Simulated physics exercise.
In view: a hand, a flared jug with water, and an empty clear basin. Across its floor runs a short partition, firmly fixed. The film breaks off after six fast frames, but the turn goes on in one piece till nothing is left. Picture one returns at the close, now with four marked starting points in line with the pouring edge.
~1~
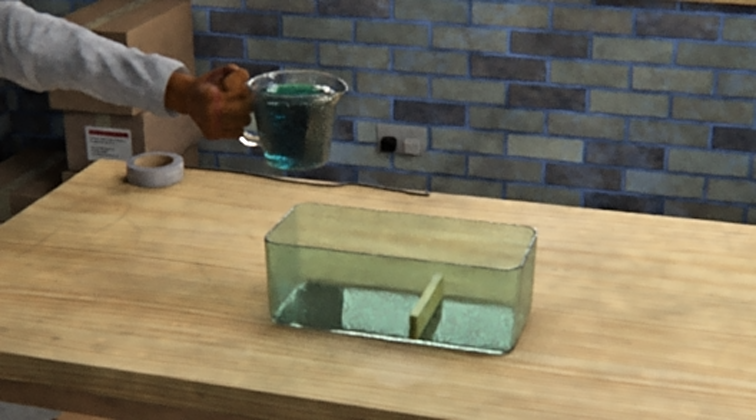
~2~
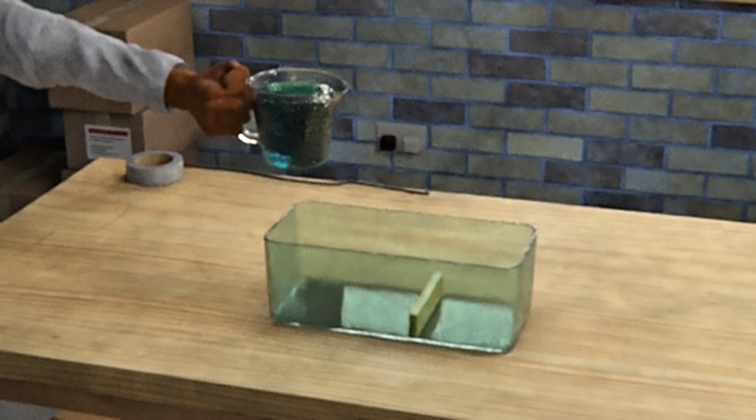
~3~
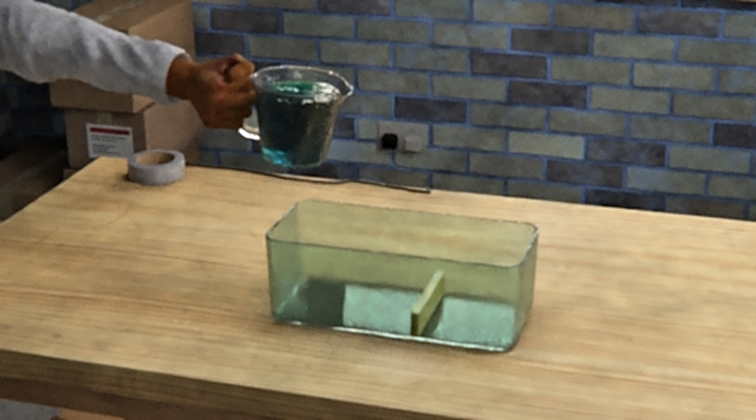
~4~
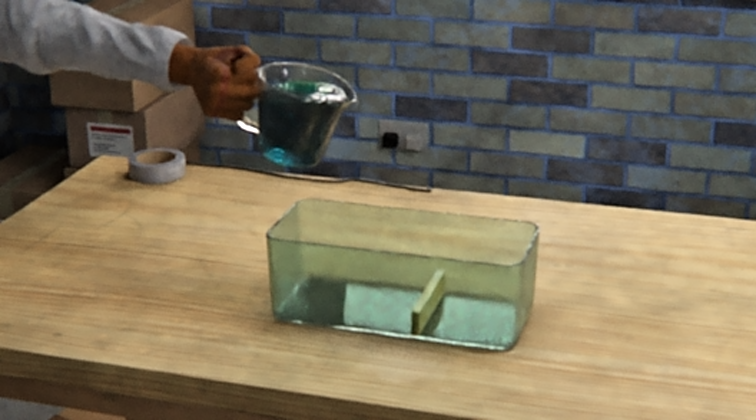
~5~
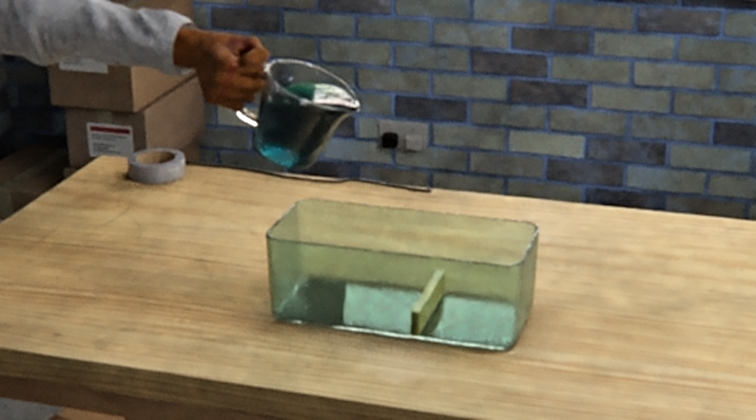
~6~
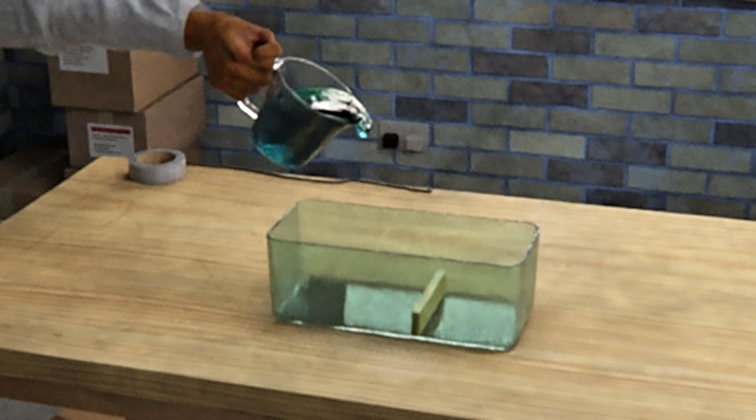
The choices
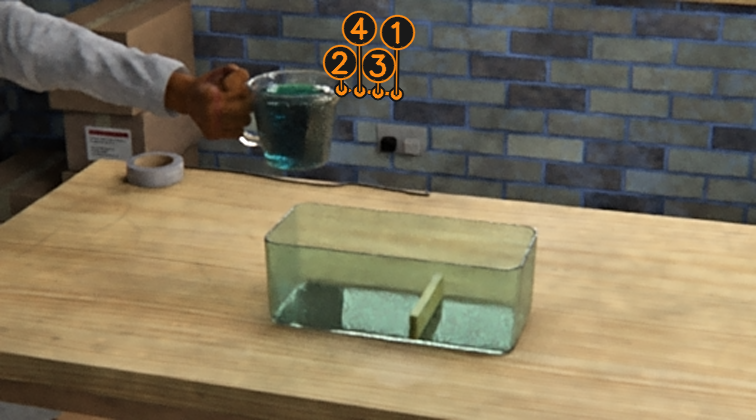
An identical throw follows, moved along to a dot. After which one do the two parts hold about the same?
Spot 3.
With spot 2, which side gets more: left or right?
More ends on the left.
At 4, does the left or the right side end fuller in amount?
The left side.
On the marked copy, 1 at (396, 94); 2 at (341, 89); 3 at (377, 92); 4 at (359, 91).
If 1 is chosen, about 28 % ends left of the wall and 71 % right of it.
If 2 is chosen, about 90 % ends left of the wall and 8 % right of it.
If 3 is chosen, about 50 % ends left of the wall and 49 % right of it.
If 4 is chosen, about 75 % ends left of the wall and 22 % right of it; 3 % is lost outside.
